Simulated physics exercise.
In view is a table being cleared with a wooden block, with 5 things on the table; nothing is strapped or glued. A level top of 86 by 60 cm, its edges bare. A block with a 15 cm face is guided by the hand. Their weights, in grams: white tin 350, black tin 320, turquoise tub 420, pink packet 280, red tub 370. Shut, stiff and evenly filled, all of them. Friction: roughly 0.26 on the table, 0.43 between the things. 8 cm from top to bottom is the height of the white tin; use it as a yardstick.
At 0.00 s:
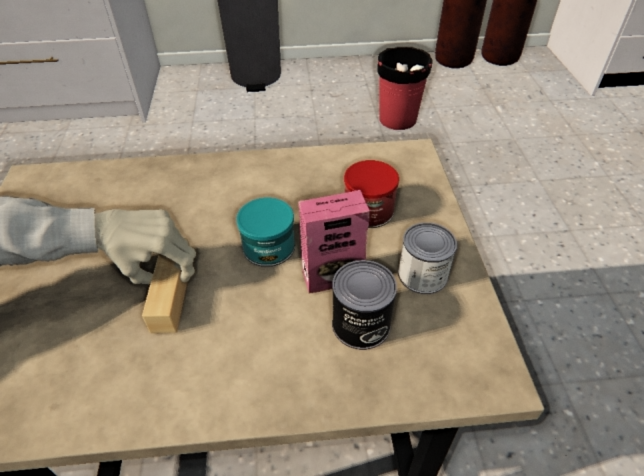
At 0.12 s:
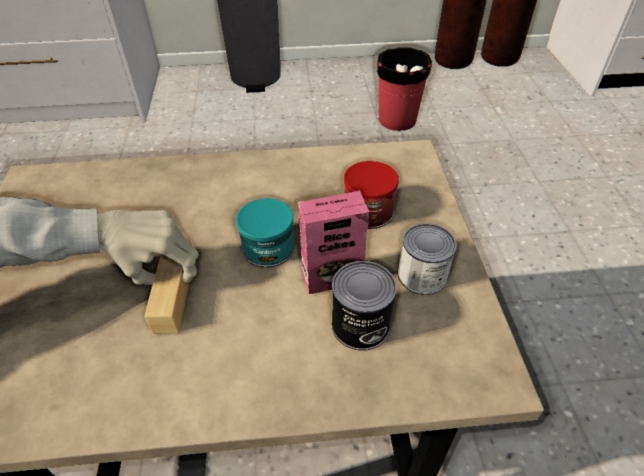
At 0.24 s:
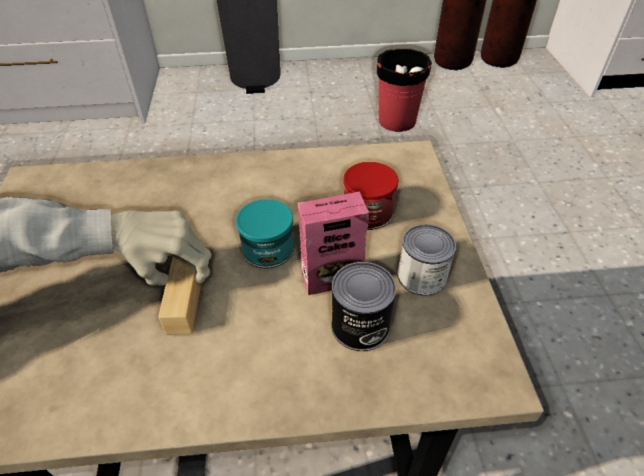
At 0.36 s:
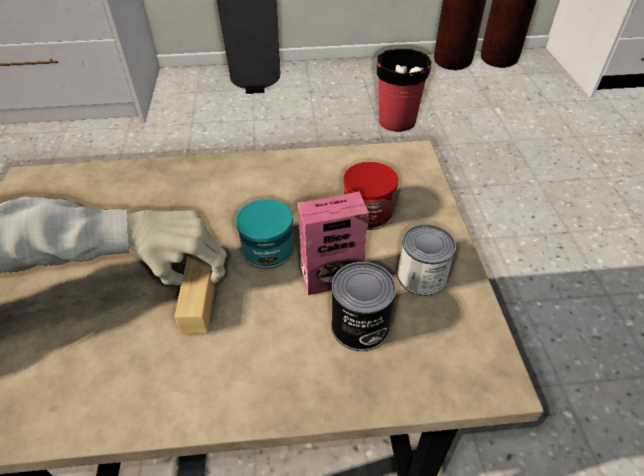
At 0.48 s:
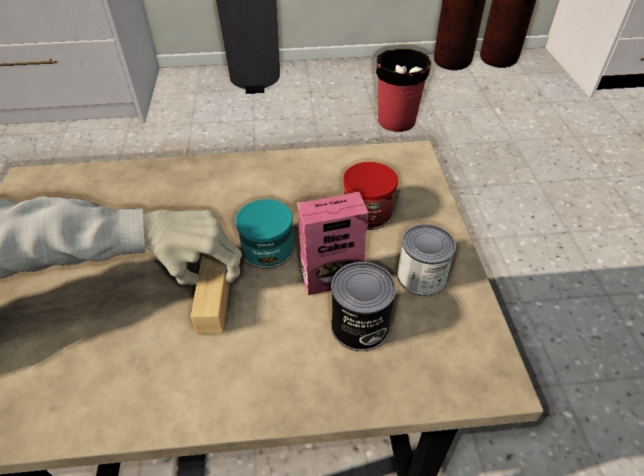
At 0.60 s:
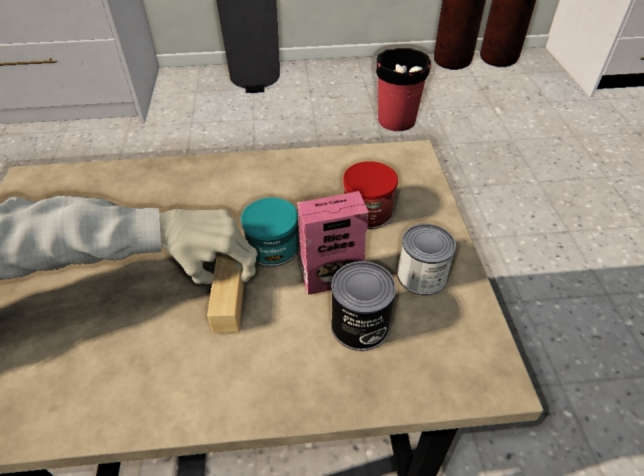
A gloved hand slides a wooden block right across the table, nudging a turquoise tub.
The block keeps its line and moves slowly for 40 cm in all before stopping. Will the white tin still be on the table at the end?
It gets shoved off.
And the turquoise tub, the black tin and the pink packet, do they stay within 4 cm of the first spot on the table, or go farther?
Note: Turquoise tub departs its position. Black tin departs its position. Pink packet departs its position.
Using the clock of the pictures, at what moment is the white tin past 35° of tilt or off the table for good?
I'd put it at some 2.0 s.
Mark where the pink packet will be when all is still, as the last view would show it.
You'll see it about at (479, 247) in the last picture.
After 1.50 s, 26 cm of push; white tin moved 2 cm near (437, 259); pink packet moved 8 cm; turquoise tub moved 7 cm.
After 2.00 s, 36 cm of push; white tin now off the table; pink packet moved 17 cm; black tin moved 13 cm.
After 2.30 s, 40 cm of push; pink packet moved 22 cm; black tin moved 17 cm; turquoise tub moved 7 cm.
In the end (2.6 s), off the table, white tin; not toppled but over 4 cm from the start, black tin, turquoise tub and pink packet; red tub under 4 cm from the start.
